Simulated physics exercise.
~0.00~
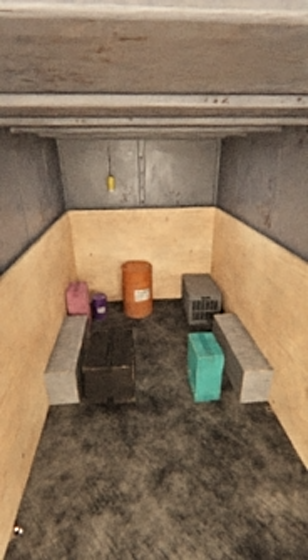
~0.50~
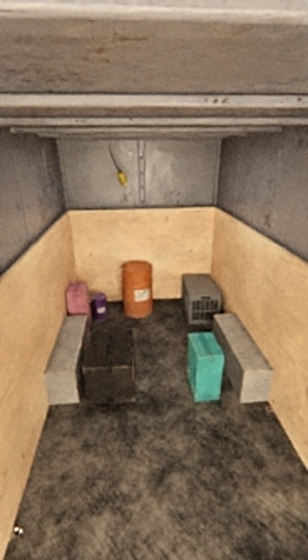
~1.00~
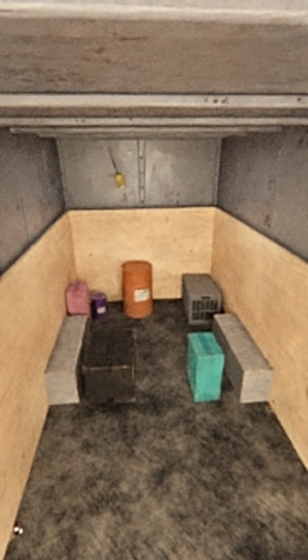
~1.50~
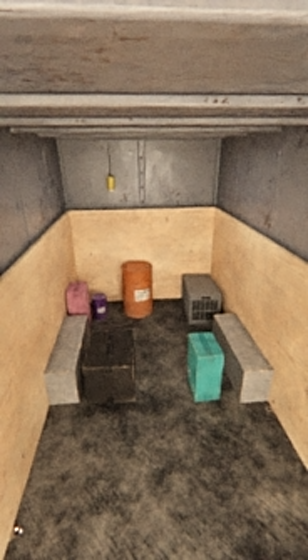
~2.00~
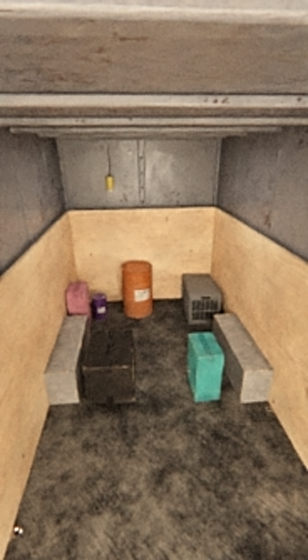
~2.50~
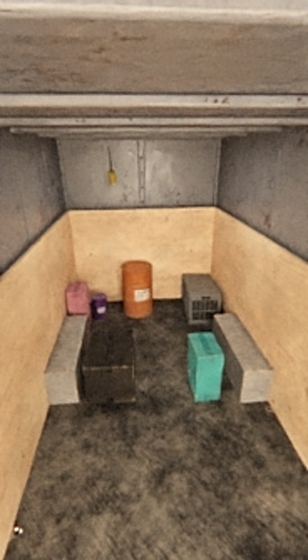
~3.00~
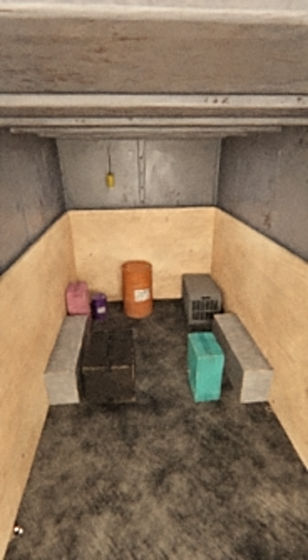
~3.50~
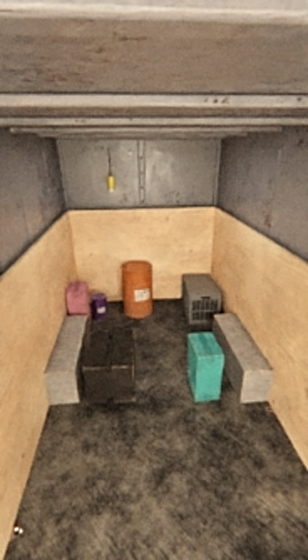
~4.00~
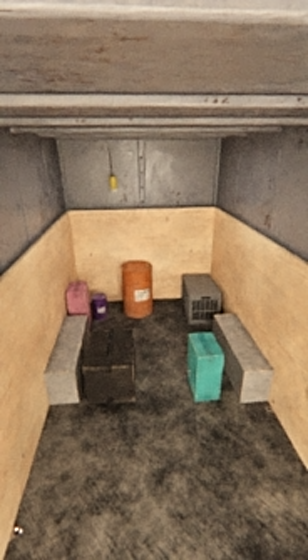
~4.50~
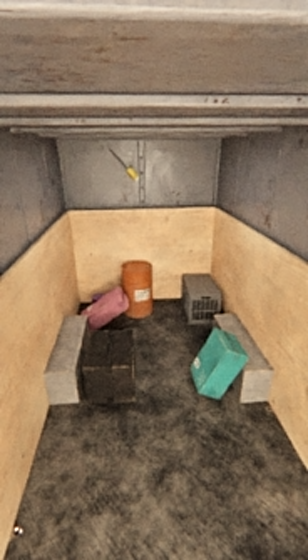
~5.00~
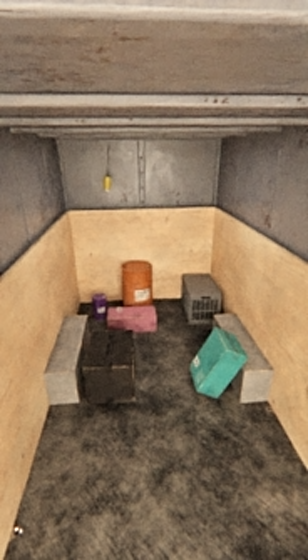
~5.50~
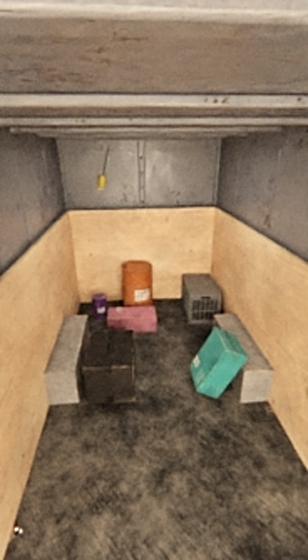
A van's load bay held boxes, a grey chest, a purple canister and an orange drum while a yellow lamp swung; then the pink box toppled right onto its side before the drum, and the turquoise box ended up leaning on the right ledge.
